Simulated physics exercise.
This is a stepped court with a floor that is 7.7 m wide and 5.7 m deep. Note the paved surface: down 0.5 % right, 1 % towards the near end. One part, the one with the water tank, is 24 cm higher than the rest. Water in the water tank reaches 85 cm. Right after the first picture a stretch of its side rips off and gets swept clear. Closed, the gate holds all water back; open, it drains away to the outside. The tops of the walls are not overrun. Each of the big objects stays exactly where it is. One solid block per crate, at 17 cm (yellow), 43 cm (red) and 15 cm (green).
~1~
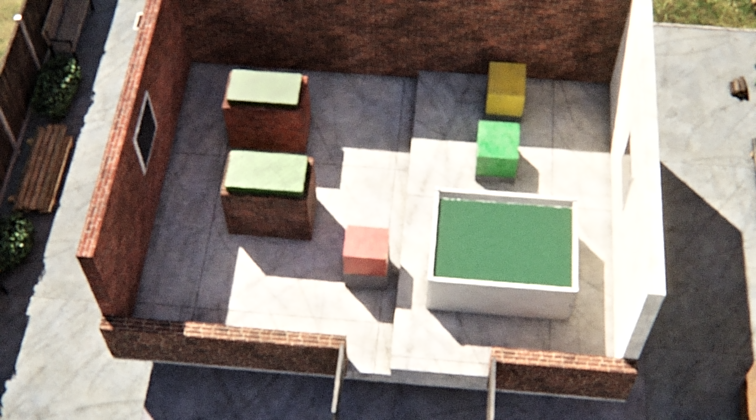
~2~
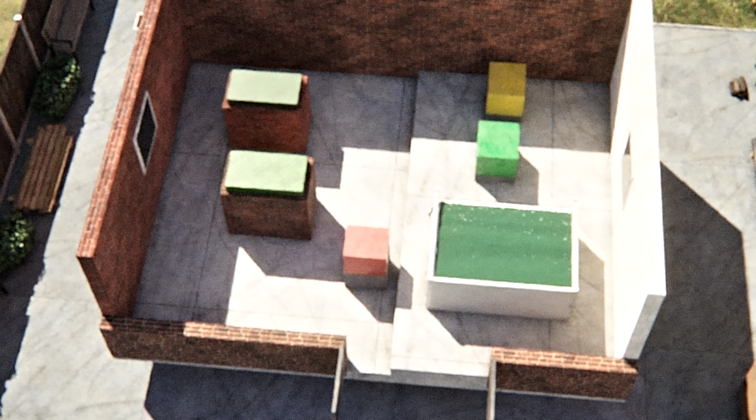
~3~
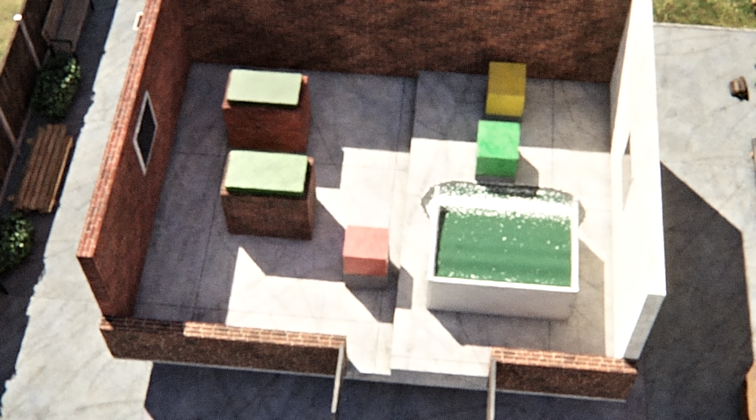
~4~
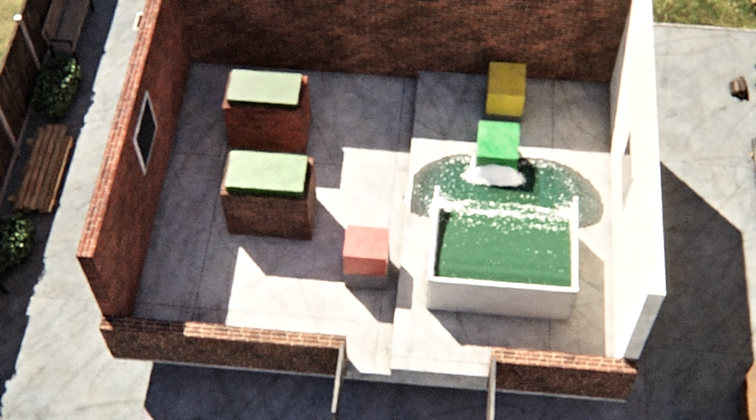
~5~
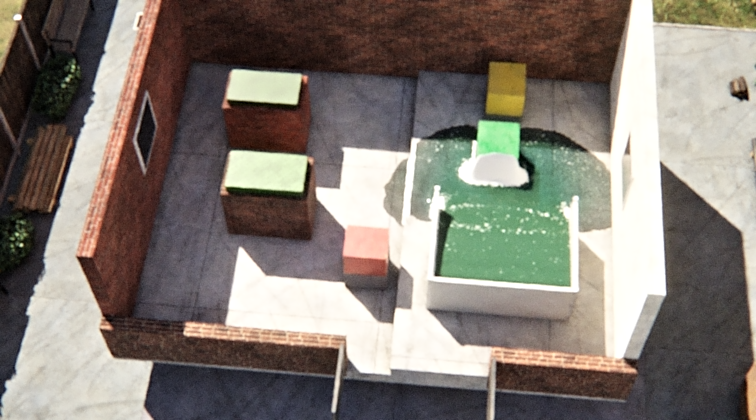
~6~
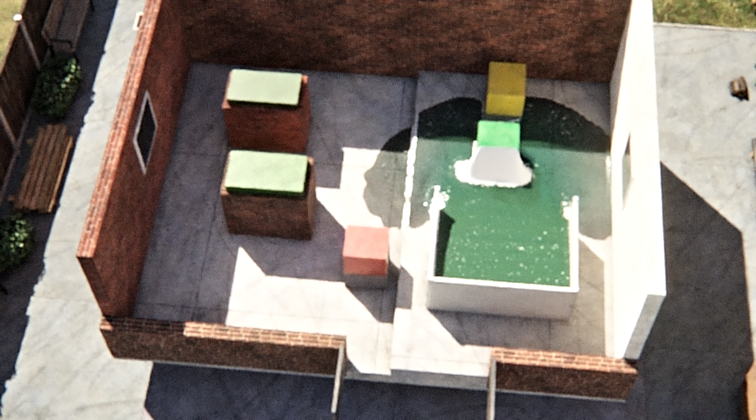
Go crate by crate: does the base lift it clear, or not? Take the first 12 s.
Crate by crate: Yellow crate - not clear, red crate - lifted clear, green crate - not clear.
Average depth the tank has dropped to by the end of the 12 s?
Average depth: About 8 cm.
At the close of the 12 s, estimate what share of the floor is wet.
Near 100 per cent is wet.
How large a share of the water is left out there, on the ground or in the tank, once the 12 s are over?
Some 92 out of every hundred parts.
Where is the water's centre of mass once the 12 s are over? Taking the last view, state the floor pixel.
It lies at roughly (374, 215) in pixels.
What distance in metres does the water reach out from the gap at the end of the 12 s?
Roughly 6.6 m.
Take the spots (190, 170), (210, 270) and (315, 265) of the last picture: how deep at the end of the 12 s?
Depths: About 4, 7 and 8 centimetres.
A moment later water covers 35 % of the floor and is deepest (67 cm) near (603, 88); yellow plinth reached, red plinth not reached, green plinth reached.
Soon after water covers 45 % of the floor and is deepest (48 cm) near (523, 106); yellow plinth reached, red plinth not reached, green plinth reached.
Next water covers 65 % of the floor and is deepest (28 cm) near (603, 88); yellow plinth reached, red plinth reached, green plinth reached.
Later on water covers 95 % of the floor and is deepest (18 cm) near (128, 338); yellow plinth reached, red plinth reached, green plinth reached.
At the end water covers 100 % of the floor and is deepest (12 cm) near (128, 338); highest at the yellow plinth 46 cm, highest at the red plinth 13 cm, highest at the green plinth 105 cm.
